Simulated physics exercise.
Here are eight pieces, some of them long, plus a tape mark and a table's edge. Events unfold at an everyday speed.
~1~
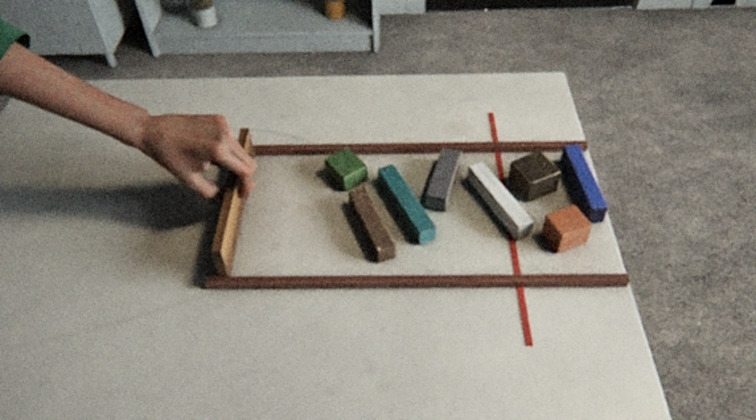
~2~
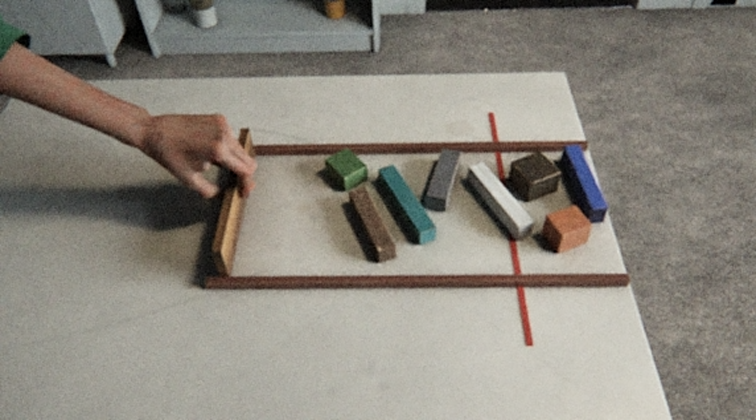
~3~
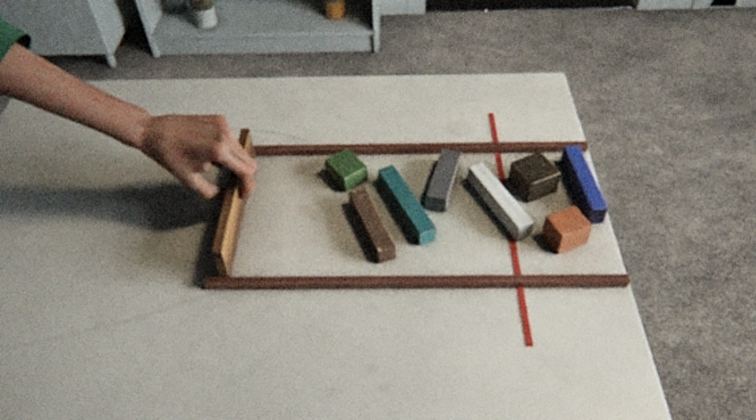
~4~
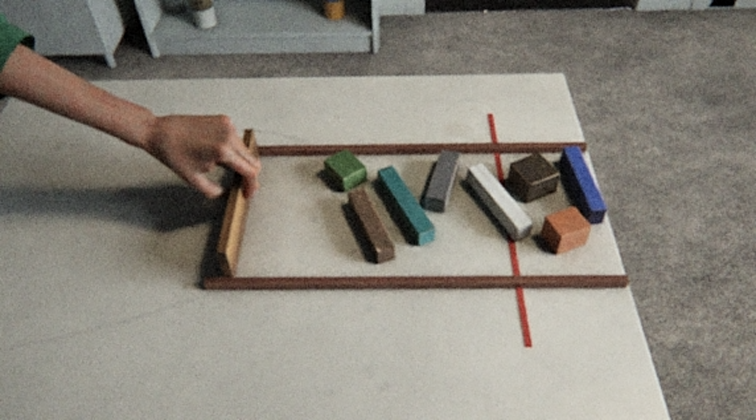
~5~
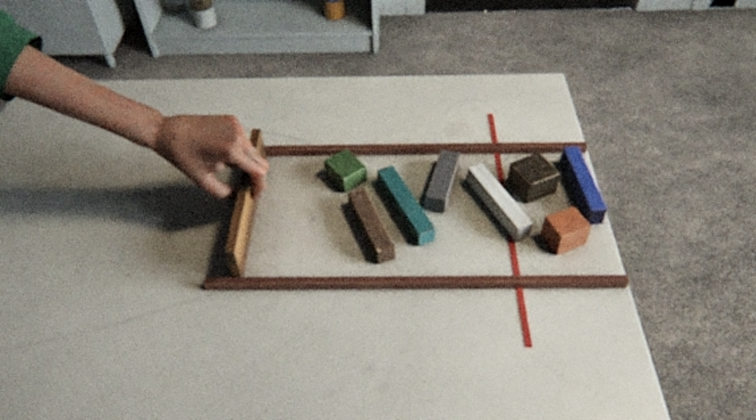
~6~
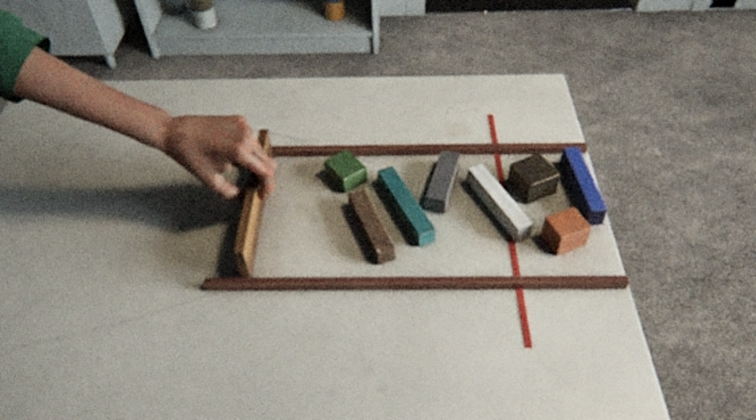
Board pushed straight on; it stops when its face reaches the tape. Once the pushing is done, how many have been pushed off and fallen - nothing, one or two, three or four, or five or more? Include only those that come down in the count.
By then one or two have fallen.
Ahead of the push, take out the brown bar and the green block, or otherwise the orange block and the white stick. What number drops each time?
First try 1, second try 1.
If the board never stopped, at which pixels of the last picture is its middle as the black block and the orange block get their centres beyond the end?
For the black block at (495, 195), for the orange block at (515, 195).
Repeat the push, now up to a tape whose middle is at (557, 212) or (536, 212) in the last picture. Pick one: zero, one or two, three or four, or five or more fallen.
Falls: 5 or more, then 3 or 4.
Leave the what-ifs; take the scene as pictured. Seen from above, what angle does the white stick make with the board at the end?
I'd put it at about 10°.
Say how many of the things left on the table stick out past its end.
In total, 1 of them.
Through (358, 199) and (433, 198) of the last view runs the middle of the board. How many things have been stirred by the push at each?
At first I count 3, and then 6.
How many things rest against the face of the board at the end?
It's 2.
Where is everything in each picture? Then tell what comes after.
The first picture shows blue stick (583, 183); orange block (566, 229); black block (534, 176); board (236, 199); tape (507, 210).
The second picture shows orange block (566, 229); brown bar (372, 224).
The third picture shows black block (534, 177); board (236, 199).
The fourth picture shows blue stick (582, 184); white stick (498, 201).
The fifth picture shows orange block (565, 230); turquoise bar (405, 204).
The sixth picture shows blue stick (582, 185); orange block (566, 231); black block (533, 178); board (256, 200); tape (507, 212).
Soon after, none off yet; blue stick at rest near (582, 185); orange block at rest near (566, 231); black block at rest near (533, 178).
Then, none off yet; blue stick moved a little near (602, 186); orange block moved a little near (582, 233); black block moved about its own width near (575, 180).
At rest, the number that fall off is one or two; fallen, black block and blue stick.
